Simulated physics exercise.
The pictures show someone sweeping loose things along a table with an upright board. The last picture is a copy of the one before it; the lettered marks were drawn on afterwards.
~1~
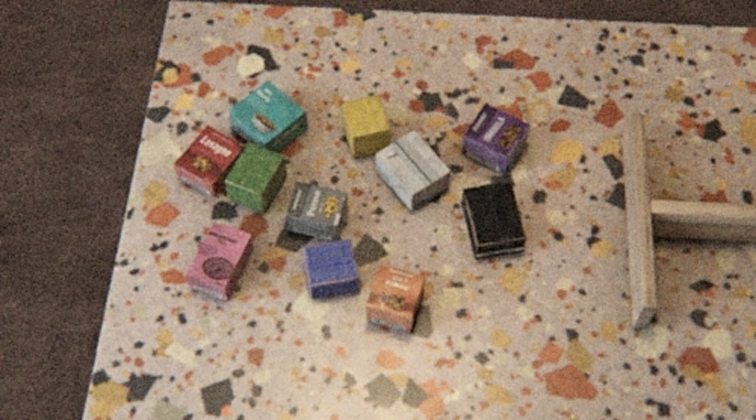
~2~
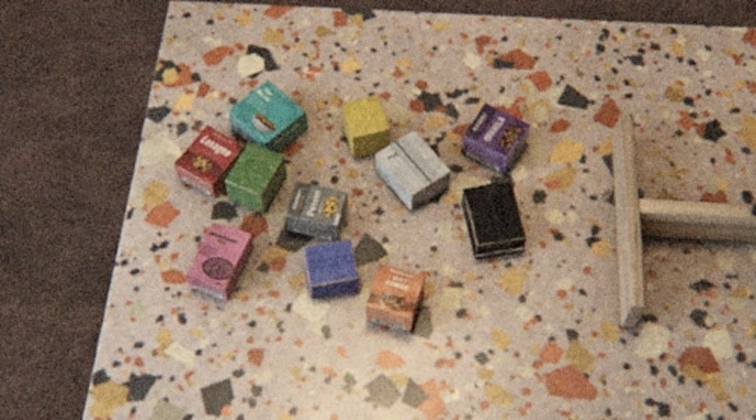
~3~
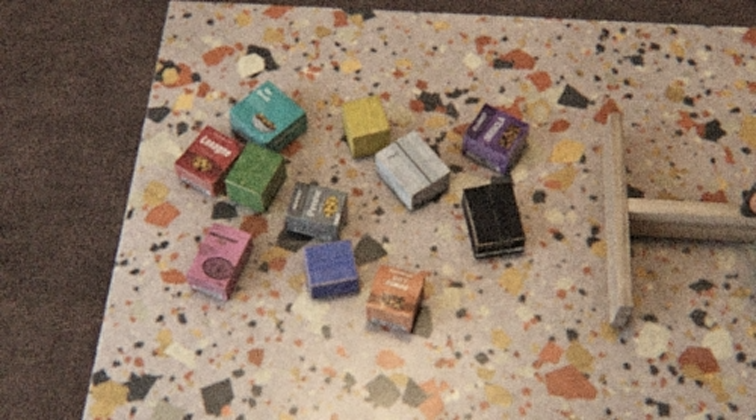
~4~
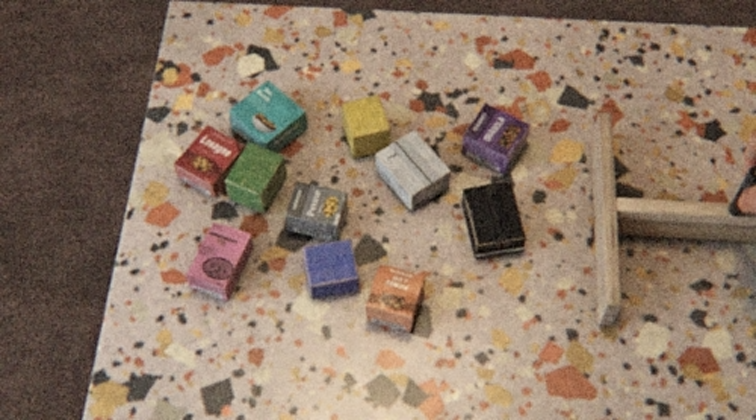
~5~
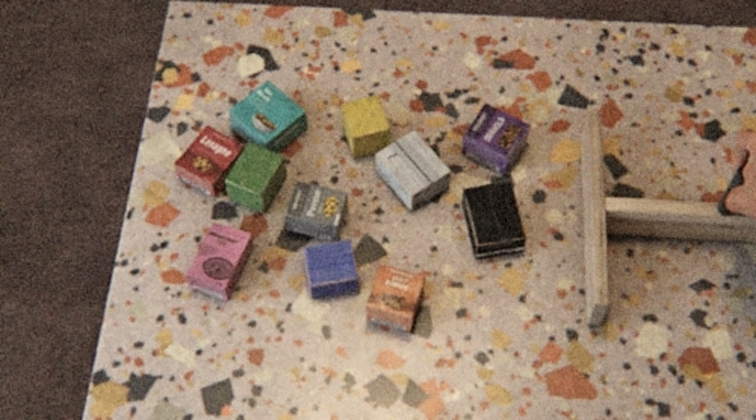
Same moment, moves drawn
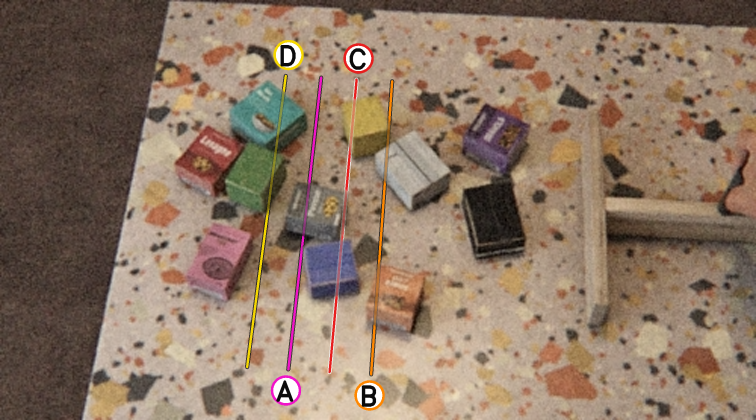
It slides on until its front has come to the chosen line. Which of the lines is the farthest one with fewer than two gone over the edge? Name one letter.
Line D.
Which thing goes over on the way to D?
The red packet goes over.
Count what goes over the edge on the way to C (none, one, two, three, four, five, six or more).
In all, none.
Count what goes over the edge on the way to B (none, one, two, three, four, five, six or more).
In all, none.
On the marked copy, A at (306, 212); B at (382, 216); C at (344, 214); D at (268, 210).
Taking D. A third of the way, board (479, 197); purple packet (446, 140); white box (397, 170).
Two thirds of the way, board (361, 190); red packet (194, 162); turquoise packet (234, 117).
When it is over, board (270, 185); red packet over the edge; turquoise packet (155, 119); one fallen.
As for the rest, A is within the limit but short; B is within the limit but short; C is within the limit but short.
